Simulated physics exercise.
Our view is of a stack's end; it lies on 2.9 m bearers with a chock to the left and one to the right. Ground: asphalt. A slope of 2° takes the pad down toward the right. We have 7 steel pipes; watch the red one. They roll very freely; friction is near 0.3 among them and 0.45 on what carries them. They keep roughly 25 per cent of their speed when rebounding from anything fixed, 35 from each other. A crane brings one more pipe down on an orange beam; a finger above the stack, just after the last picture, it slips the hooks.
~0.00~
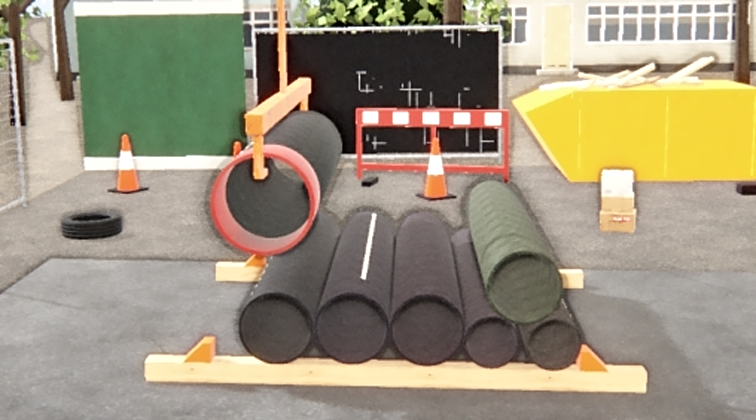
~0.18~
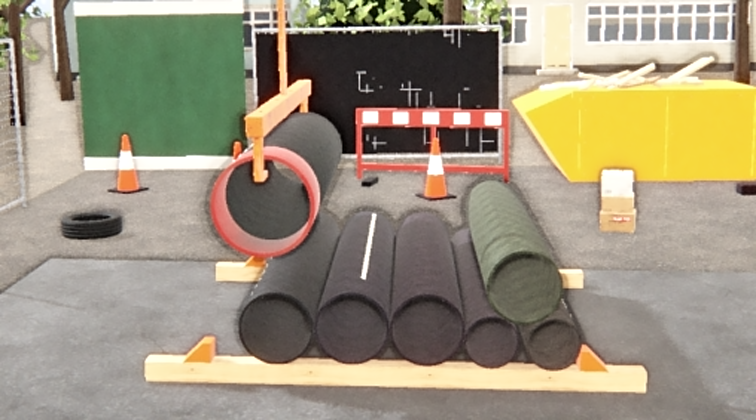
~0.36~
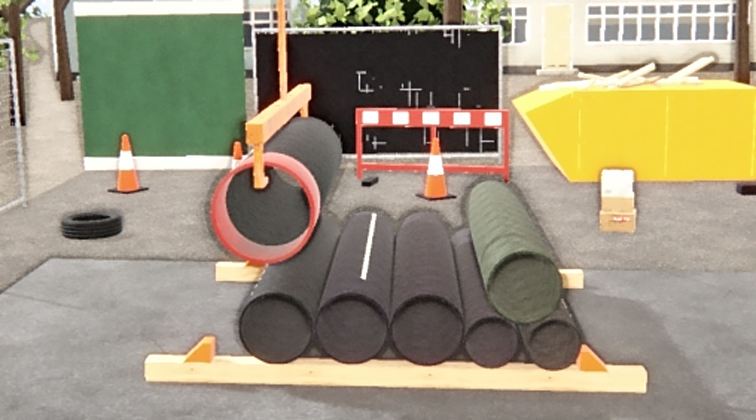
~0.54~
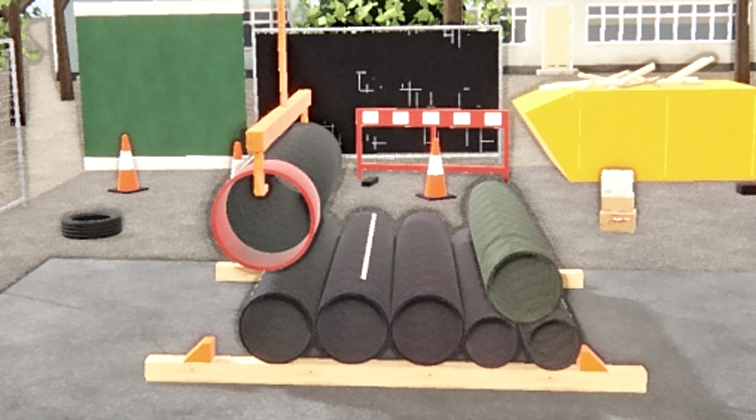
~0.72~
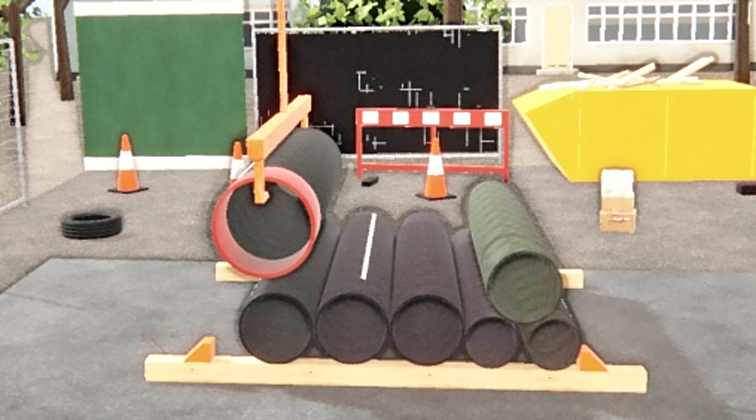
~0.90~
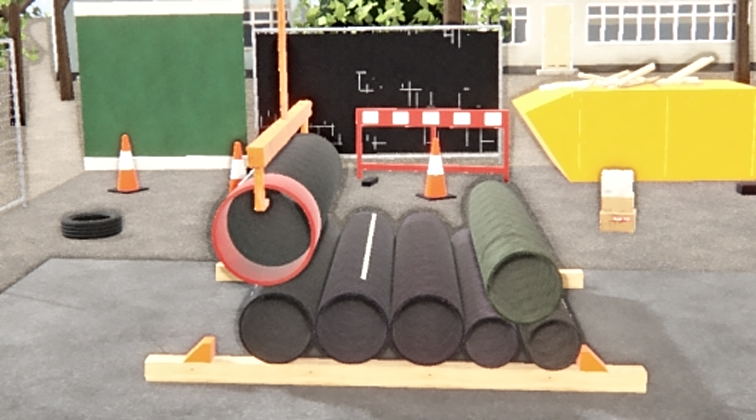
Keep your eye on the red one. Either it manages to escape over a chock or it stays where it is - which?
It manages it.
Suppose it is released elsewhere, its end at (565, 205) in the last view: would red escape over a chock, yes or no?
In that case red gets away.
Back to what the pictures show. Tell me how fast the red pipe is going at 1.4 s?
I'd put it near 0.4 m/s.
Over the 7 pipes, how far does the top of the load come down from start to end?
Roughly 60 cm.
After 1.4 s, red is up on others, 25 cm inside the left chock, rolling left; 0 off the stack.
After 2.0 s, red is beyond the left chock, rolling left; 1 off the stack.
At rest (3.5 s), red is beyond the left chock; 1 off the stack.
